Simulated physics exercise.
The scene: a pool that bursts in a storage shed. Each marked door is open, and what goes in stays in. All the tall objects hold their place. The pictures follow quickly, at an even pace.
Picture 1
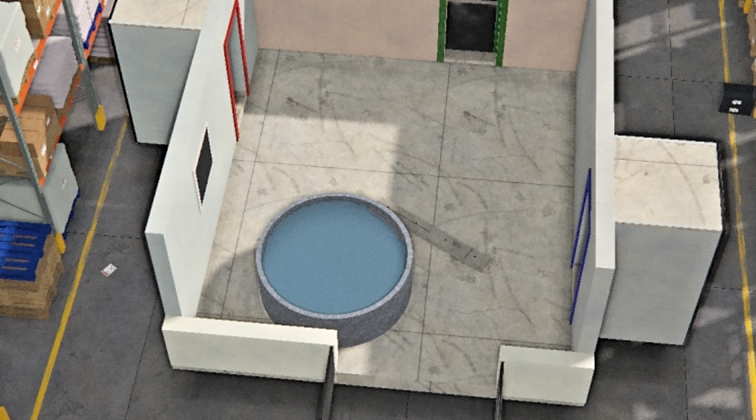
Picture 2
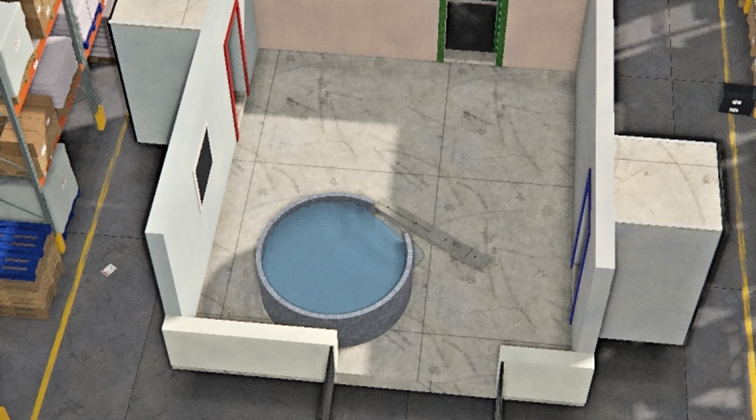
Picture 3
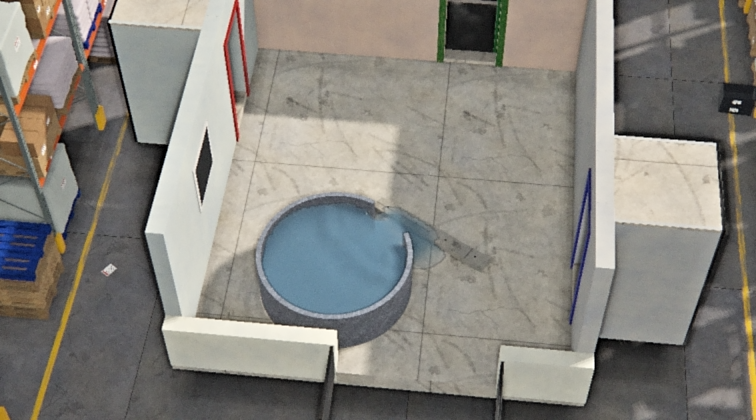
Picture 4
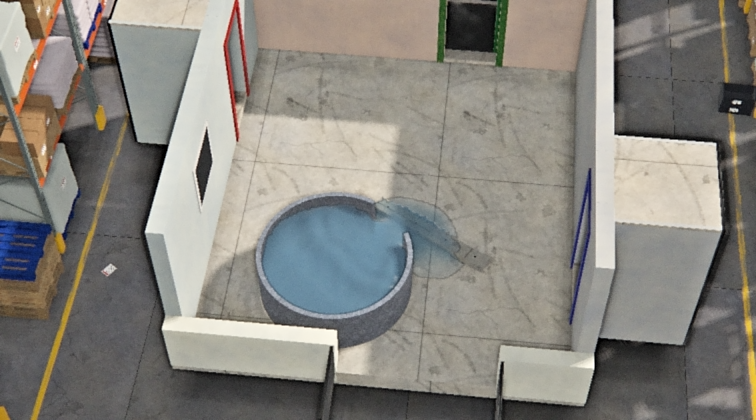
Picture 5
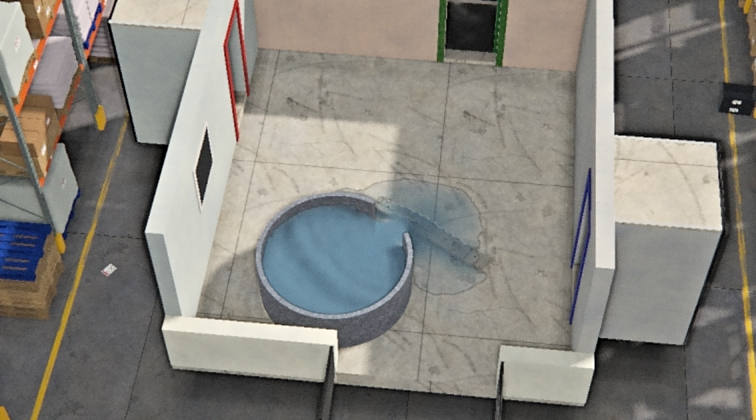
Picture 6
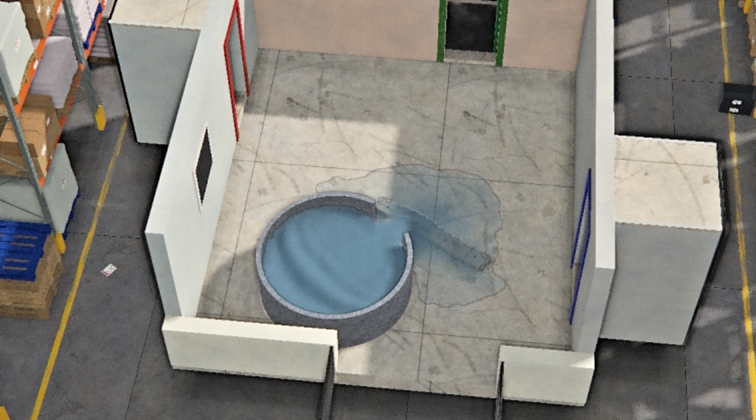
The clip opens on a round pool of still blue water inside a roofless, pale-walled room in a storage building. A gap opens on the pool's far right side, the water inside ripples, and a thin sheet pours through, spreading outward across the concrete floor in a widening, uneven patch.
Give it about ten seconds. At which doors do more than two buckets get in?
The red door stays under that; the green door takes more than that; the blue door stays under that.
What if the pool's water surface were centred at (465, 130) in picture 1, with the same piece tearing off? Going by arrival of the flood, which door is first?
First comes the green-painted one.
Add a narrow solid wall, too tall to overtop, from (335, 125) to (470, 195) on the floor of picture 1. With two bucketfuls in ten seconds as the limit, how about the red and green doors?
My reading: The red door holds, the green door is under.
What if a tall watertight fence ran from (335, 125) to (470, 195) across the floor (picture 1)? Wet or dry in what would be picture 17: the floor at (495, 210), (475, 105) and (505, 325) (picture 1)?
As listed: Awash, no water, covered.
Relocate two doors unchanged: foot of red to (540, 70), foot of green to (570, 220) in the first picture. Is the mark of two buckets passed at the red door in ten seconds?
One by one: Red takes more.
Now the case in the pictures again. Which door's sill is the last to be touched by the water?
Last comes the red-painted one.
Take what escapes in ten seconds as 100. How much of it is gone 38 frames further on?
About 50 per cent.
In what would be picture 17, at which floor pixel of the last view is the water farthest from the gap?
At about (568, 71).
A moment on, water covers 45 % of the floor; the red door not reached, the green door not reached, the blue door not reached.
Next, water covers 65 % of the floor; the red door not reached, the green door wet at the sill, nothing in, the blue door wet at the sill, nothing in.
Then, water covers 70 % of the floor; the red door wet at the sill, nothing in, the green door over two buckets in, the blue door wet at the sill, nothing in.
Later, water covers 85 % of the floor; the red door wet at the sill, nothing in, the green door over two buckets in, the blue door wet at the sill, nothing in.
In the end, water covers 95 % of the floor; the red door wet at the sill, nothing in, the green door over two buckets in, the blue door wet at the sill, nothing in.
